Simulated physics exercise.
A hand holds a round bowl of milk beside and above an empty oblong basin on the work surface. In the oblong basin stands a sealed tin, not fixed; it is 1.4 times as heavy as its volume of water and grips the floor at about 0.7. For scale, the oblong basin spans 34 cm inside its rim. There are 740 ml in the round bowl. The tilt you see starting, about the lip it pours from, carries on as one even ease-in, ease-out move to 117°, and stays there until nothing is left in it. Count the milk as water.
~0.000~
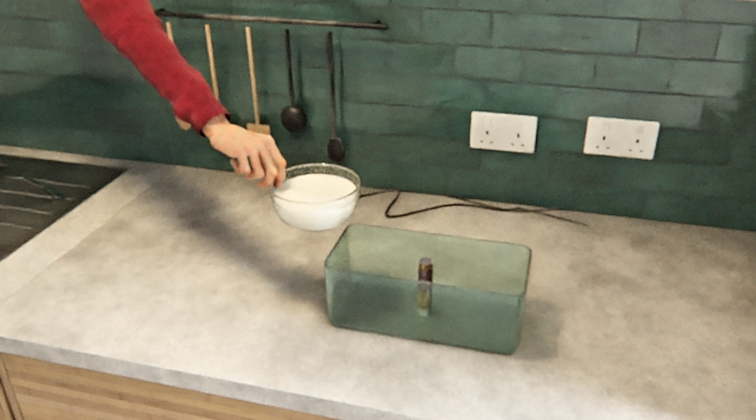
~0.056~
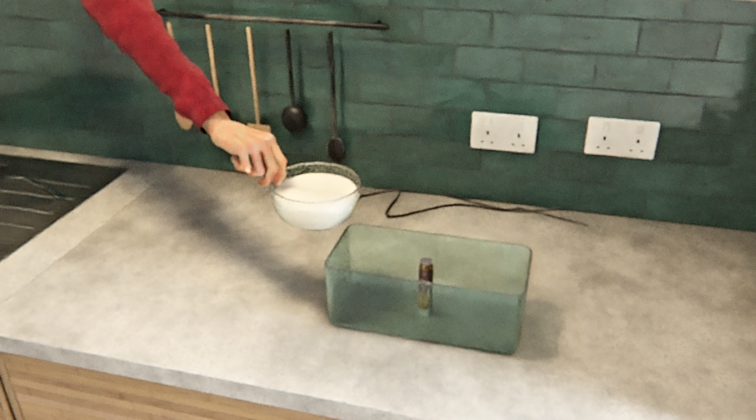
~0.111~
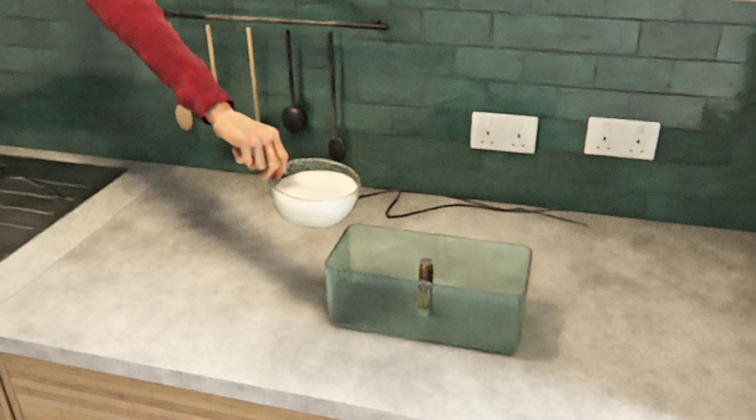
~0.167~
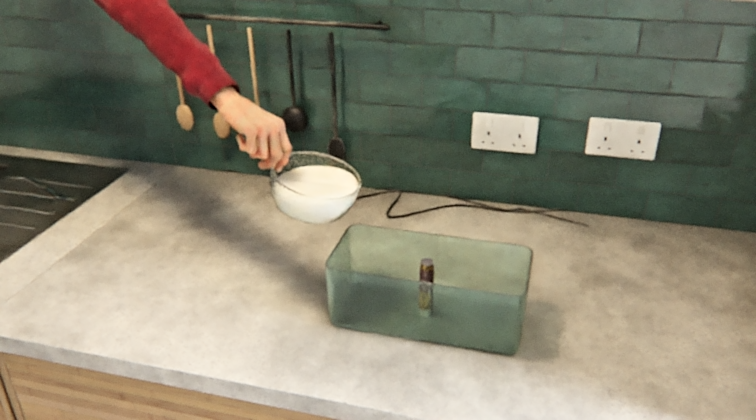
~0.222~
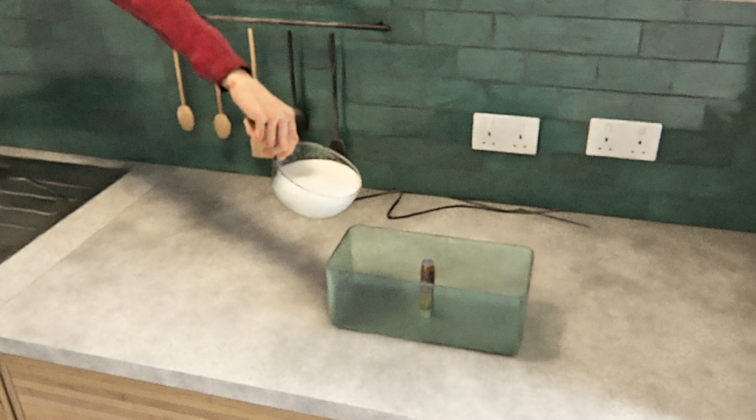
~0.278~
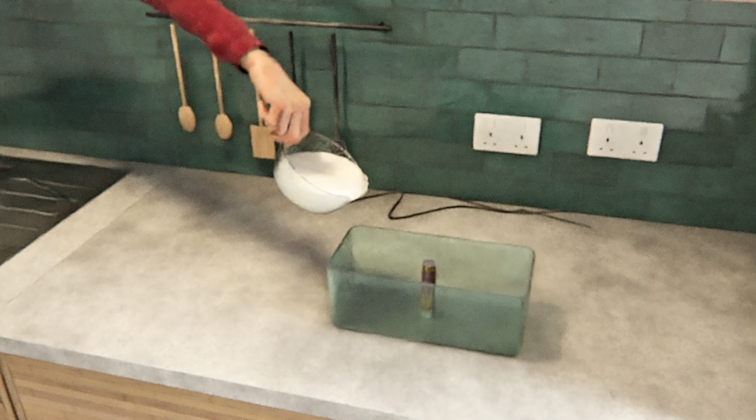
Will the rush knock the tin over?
It falls.
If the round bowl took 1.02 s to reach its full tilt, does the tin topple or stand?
The tin topples.
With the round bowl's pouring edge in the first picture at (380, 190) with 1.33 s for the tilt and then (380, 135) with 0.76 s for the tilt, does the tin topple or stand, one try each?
First it stays up; then it falls.
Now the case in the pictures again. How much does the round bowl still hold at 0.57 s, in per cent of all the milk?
About 18 per cent.
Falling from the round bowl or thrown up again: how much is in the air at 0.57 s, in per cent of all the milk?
Some 60 per cent.
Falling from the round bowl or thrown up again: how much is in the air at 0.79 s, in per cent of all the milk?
Some 3 per cent.
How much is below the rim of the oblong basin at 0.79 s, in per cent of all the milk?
Some 96 per cent.
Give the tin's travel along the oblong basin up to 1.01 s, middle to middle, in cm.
Some 5 cm.
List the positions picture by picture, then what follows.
Tilt 0°; pouring edge (357, 189); surface from (277, 186) to (357, 195); the oblong basin's rim runs from (336, 245) to (529, 271); the tin's top is at (426, 264), in the first frame.
Tilt 2°; pouring edge (358, 189); surface from (278, 185) to (357, 194), in the second frame.
Tilt 6°; pouring edge (358, 189); surface from (277, 182) to (357, 192), in the third frame.
Tilt 13°; pouring edge (358, 189); surface from (277, 177) to (358, 187), in the fourth frame.
Tilt 23°; pouring edge (359, 190); surface from (278, 170) to (360, 185), in the fifth frame.
Tilt 35°; pouring edge (360, 191); surface from (281, 160) to (357, 181); 4 per cent is over the edge, in the sixth frame.
By 0.57 s the tilt is 100° and 19 per cent is still to pour; the tin stands where it began.
By 0.79 s the tilt is 117° and 0 per cent is still to pour; the tin leans 5°.
By 1.01 s the tilt is 117° and 0 per cent is still to pour; the tin leans 56°.
By 1.26 s the tilt is 117° and 0 per cent is still to pour; the tin lies on its side.
At rest the tin lies on its side.
